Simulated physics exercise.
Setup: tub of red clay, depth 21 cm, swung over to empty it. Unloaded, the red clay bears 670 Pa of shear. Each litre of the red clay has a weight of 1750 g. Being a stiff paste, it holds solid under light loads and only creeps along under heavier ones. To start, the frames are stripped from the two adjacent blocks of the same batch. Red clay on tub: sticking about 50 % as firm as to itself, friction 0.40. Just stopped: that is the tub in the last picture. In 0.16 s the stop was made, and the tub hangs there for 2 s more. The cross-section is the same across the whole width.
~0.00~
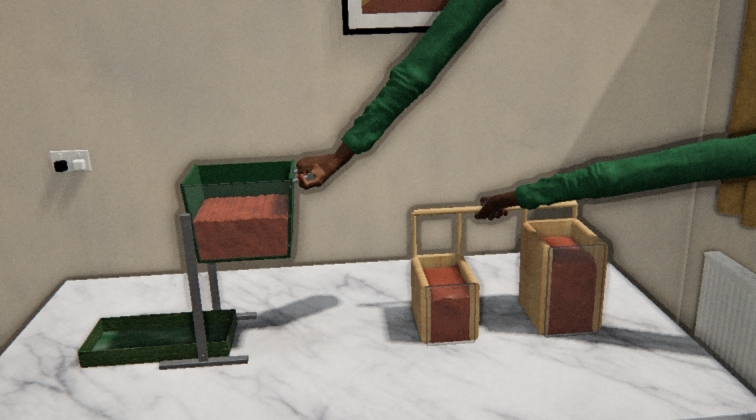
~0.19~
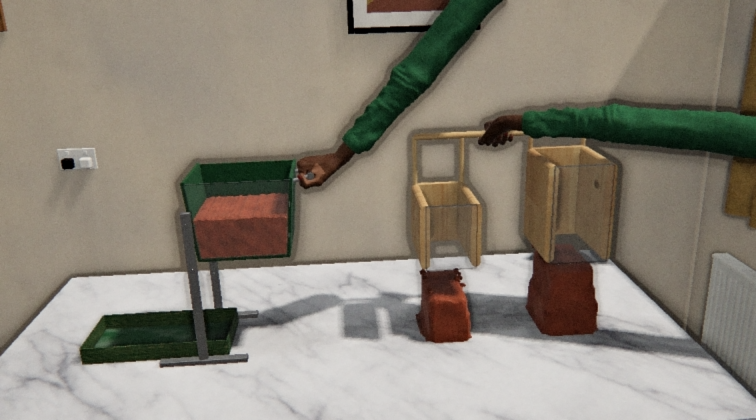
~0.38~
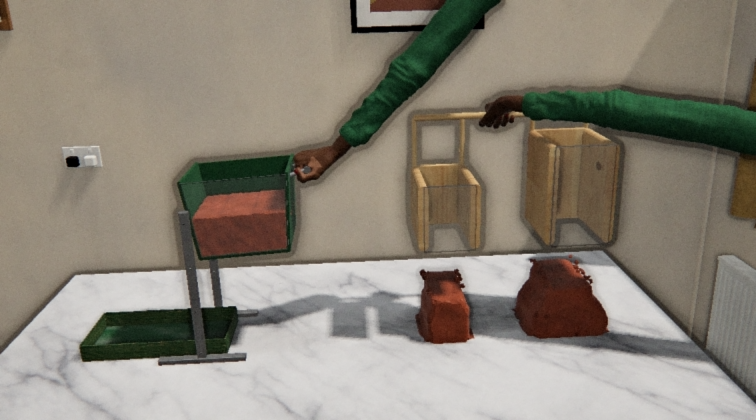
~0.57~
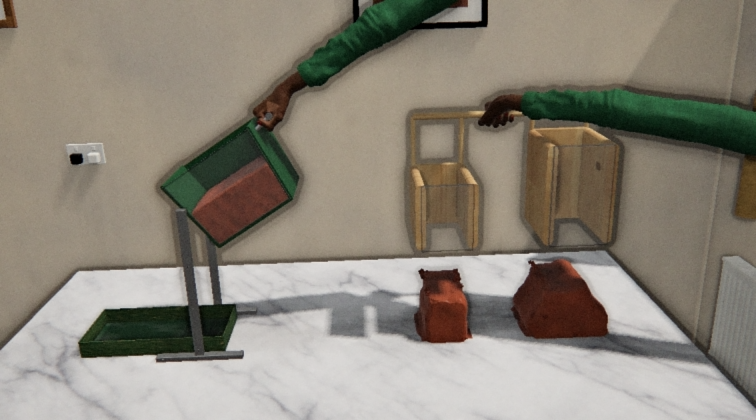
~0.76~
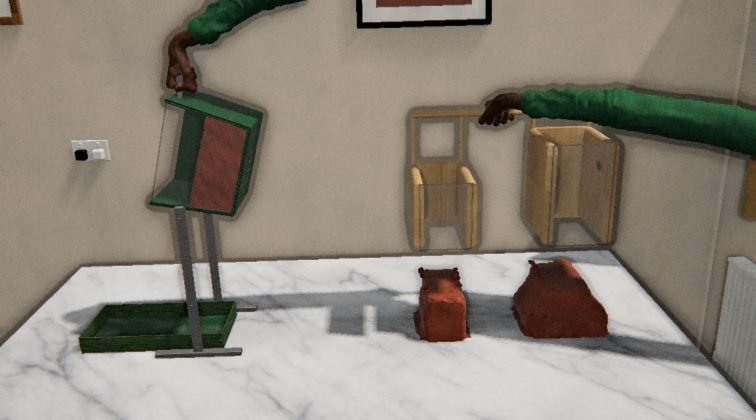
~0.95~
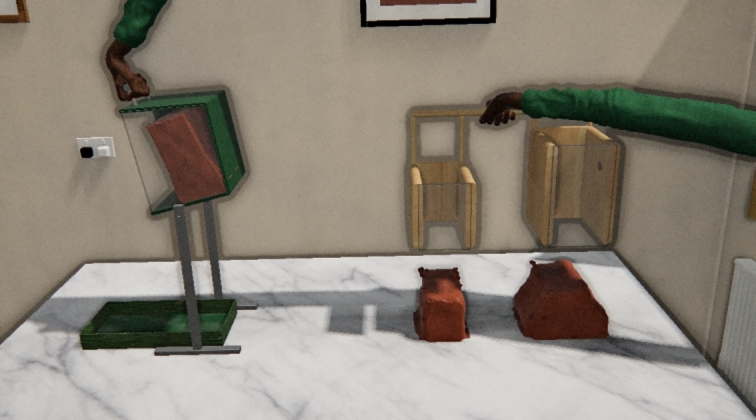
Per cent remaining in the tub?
Roughly 36 %.
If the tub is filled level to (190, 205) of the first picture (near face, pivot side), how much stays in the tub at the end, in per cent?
That works out near 35 %.
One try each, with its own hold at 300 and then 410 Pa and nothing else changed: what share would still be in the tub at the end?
About 35 % first, about 40 % second.
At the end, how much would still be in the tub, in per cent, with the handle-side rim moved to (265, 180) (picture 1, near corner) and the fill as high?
Then about 45 %.
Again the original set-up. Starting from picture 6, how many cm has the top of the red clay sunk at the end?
Roughly 14 cm.
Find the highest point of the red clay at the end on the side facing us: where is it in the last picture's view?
I'd point to somewhere around (194, 169).
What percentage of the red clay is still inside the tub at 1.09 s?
Tub contents: Around 85 %.
After 1.09 s, the tub is at 99 degrees and holds 85 %.
After 1.26 s, the tub is at 99 degrees and holds 47 %.
After 1.43 s, the tub is at 99 degrees and holds 36 %.
After 1.60 s, the tub is at 99 degrees and holds 36 %.
After 2.95 s, at the end, the tub is at 99 degrees and holds 36 %.
